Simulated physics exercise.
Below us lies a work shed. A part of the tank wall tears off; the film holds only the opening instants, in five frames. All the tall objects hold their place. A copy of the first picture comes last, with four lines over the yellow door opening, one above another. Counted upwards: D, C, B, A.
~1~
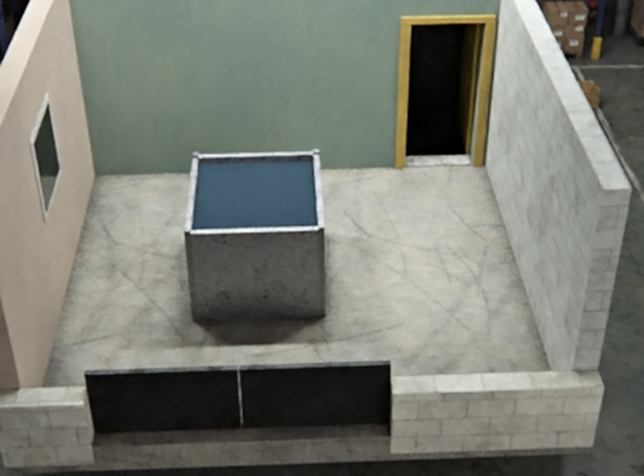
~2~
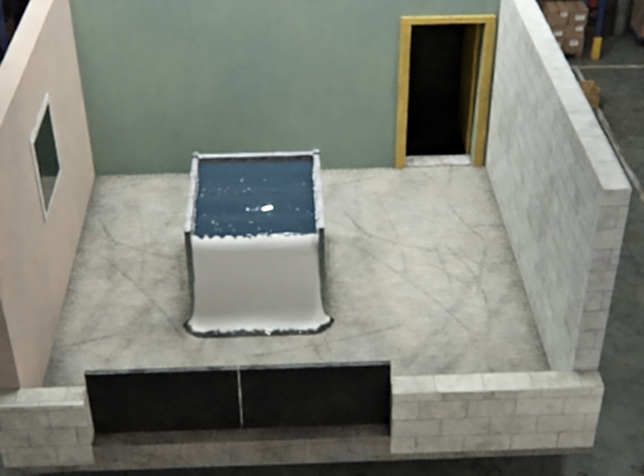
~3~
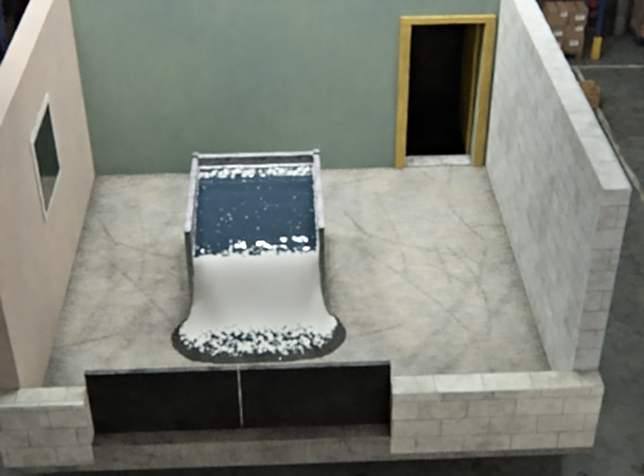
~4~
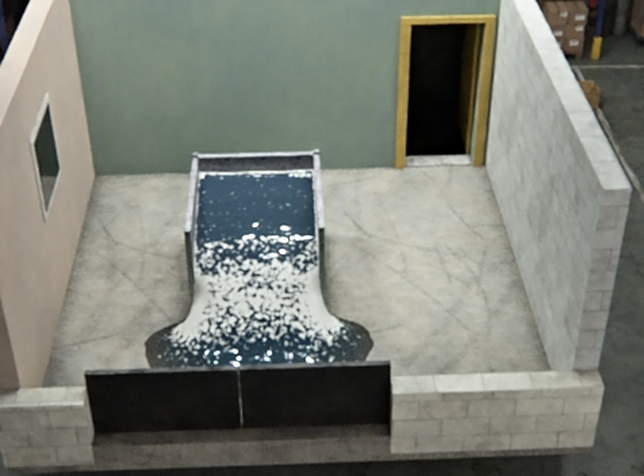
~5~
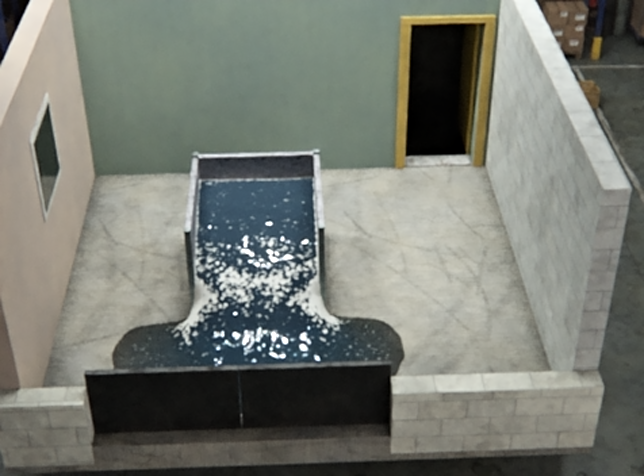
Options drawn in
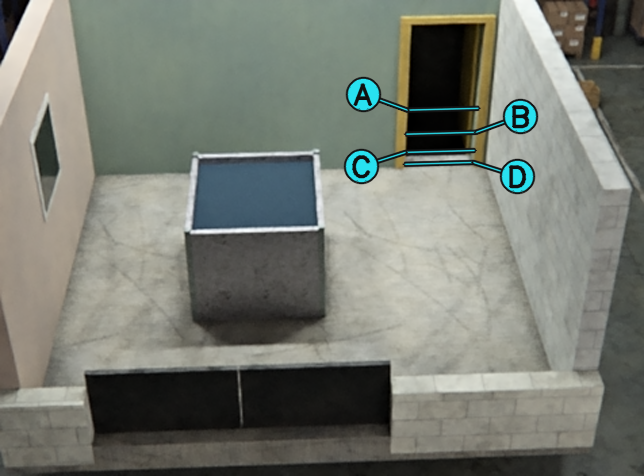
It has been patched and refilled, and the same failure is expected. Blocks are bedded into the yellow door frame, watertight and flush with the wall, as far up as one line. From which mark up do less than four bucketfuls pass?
Choose C.
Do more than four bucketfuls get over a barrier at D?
Yes, that goes wrong.
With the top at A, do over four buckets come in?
No, that is safe.
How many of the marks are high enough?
Three of the four.
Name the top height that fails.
D.
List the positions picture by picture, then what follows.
In the first picture, water in the tank at rest, its middle at (256, 196); foot of the yellow doorway at (439, 166); shut gate at (239, 377).
In the second picture, front seen at (194, 326), 2 % of the ground wet.
In the third picture, front seen at (181, 342), 5 % of the ground wet.
In the fourth picture, front seen at (354, 343), 10 % of the ground wet.
In the fifth picture, front seen at (379, 357), 17 % of the ground wet.
On the marked copy, A at (442, 109); B at (441, 133); C at (440, 151); D at (439, 163); from the bottom up D, C, B, A.
For height A, nothing gets over.
For height B, nothing gets over.
For height C, a splash gets over, under a bucket.
For height D, dozens of bucketfuls pour in.
